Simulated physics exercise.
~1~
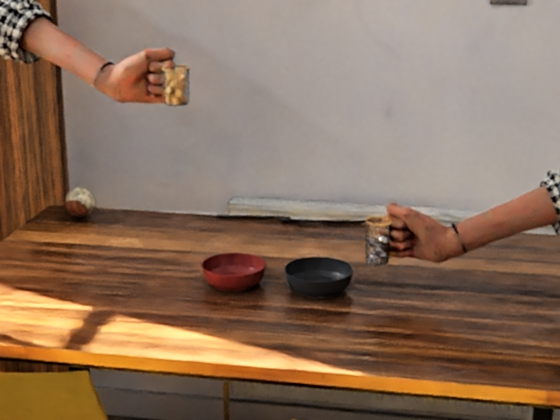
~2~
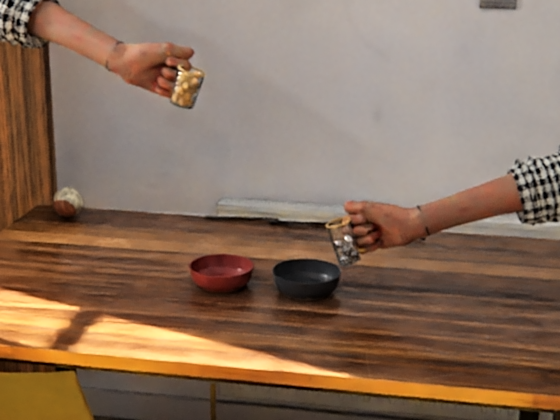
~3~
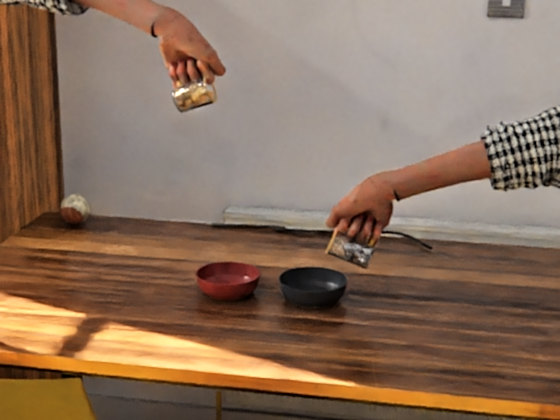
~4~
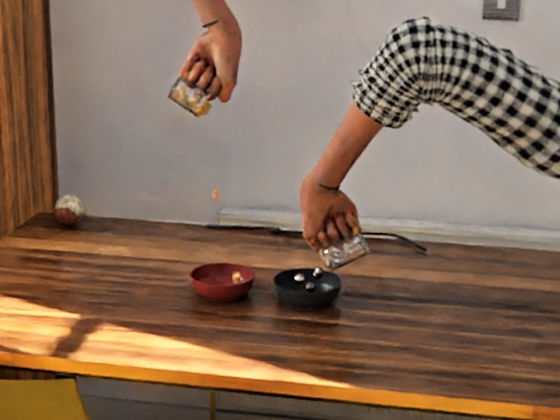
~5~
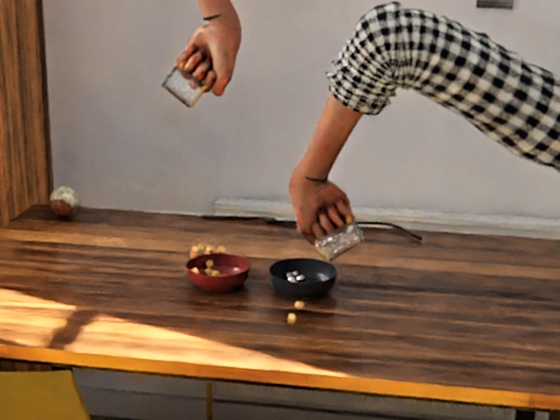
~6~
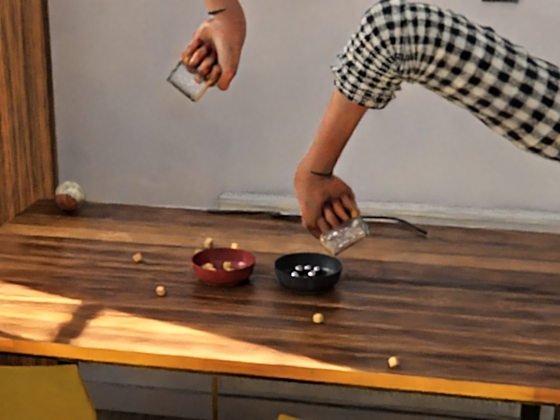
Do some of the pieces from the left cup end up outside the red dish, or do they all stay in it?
Several of the pieces from the left cup end up outside the red dish, while the dark dish on the right catches all of its pieces.
